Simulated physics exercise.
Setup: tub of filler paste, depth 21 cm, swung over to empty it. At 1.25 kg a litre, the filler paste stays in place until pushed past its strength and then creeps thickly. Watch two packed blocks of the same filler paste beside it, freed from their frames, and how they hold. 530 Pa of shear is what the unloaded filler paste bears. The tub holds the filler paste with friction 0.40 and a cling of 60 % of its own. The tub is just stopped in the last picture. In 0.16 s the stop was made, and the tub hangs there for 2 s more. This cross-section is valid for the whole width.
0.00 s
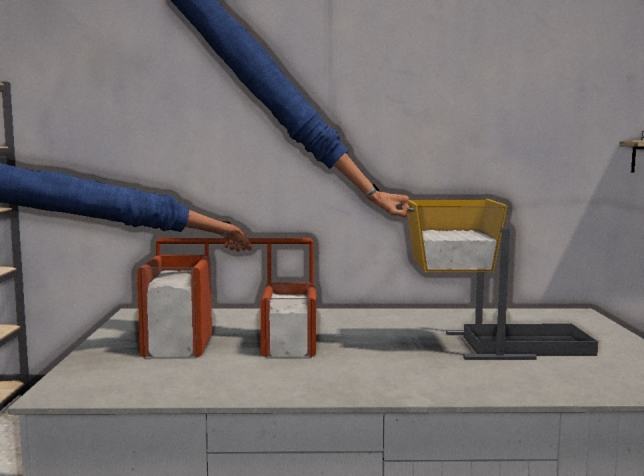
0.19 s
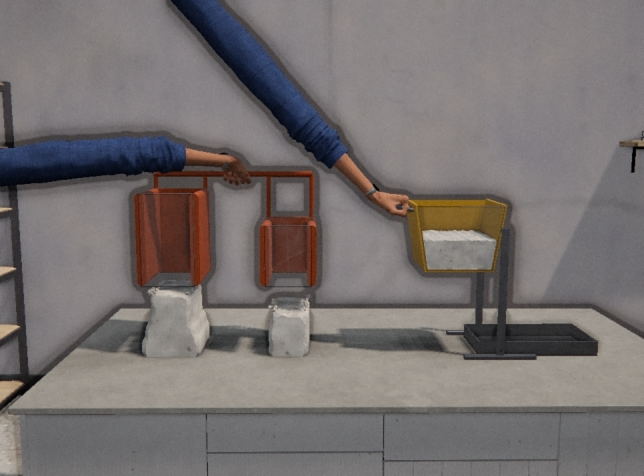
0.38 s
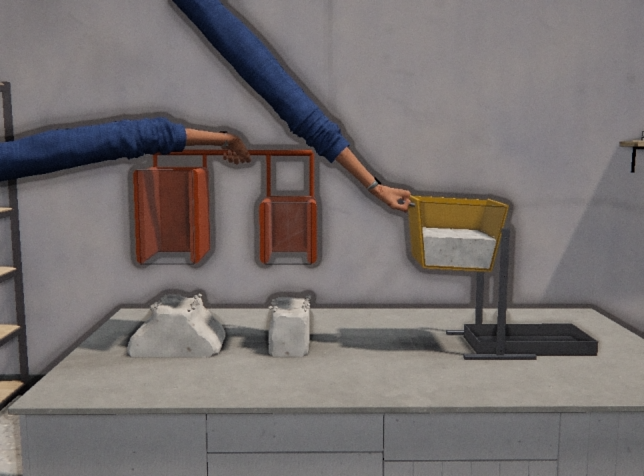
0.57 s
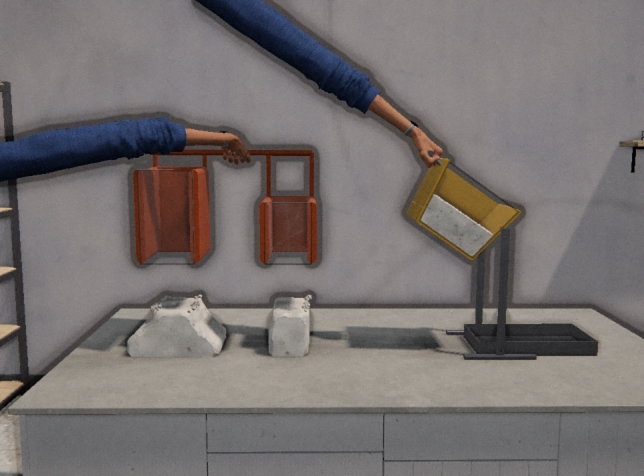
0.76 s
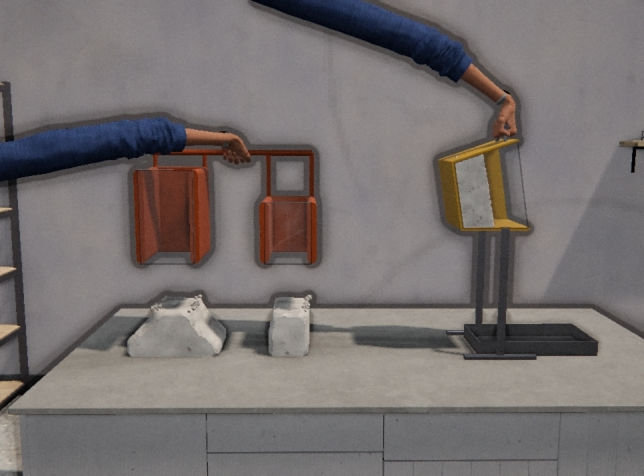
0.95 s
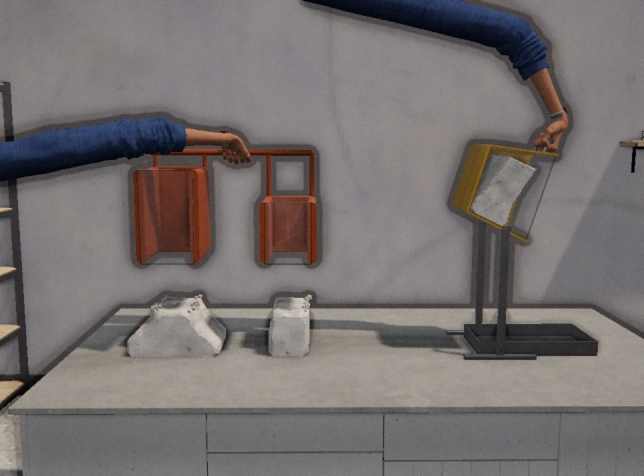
A hand lifted a red double frame off two pale blocks, and the taller one slumped into a wide mound; then another hand swung a yellow tub of pale paste over to the right, past upright.
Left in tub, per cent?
0 %.
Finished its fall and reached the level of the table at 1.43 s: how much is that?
I'd say about 100 per cent of it.
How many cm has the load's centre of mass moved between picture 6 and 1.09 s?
12 cm.
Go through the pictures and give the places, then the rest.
The first picture shows handle-side rim at (419, 206), tilt 0 degrees; top of the filler paste at (479, 240); blocks stand 25 cm, 16 cm (left to right).
The second picture shows handle-side rim at (419, 206), tilt 0 degrees; top of the filler paste at (479, 240); blocks stand 22 cm, 16 cm (left to right).
The third picture shows handle-side rim at (420, 201), tilt 3 degrees; top of the filler paste at (429, 236); blocks stand 16 cm, 16 cm (left to right).
The fourth picture shows handle-side rim at (450, 161), tilt 35 degrees; top of the filler paste at (436, 196); blocks stand 16 cm, 16 cm (left to right).
The fifth picture shows handle-side rim at (518, 142), tilt 80 degrees; top of the filler paste at (480, 156); blocks stand 16 cm, 16 cm (left to right).
The sixth picture shows handle-side rim at (556, 157), tilt 107 degrees; top of the filler paste at (510, 158); blocks stand 16 cm, 16 cm (left to right).
After 1.09 s, the tub is at 107 degrees and holds 64 %.
After 1.26 s, the tub is at 107 degrees and holds 0 %.
After 1.43 s, the tub is at 107 degrees and holds 0 %.
After 1.60 s, the tub is at 107 degrees and holds 0 %.
After 2.95 s, at the end, the tub is at 107 degrees and holds 0 %.
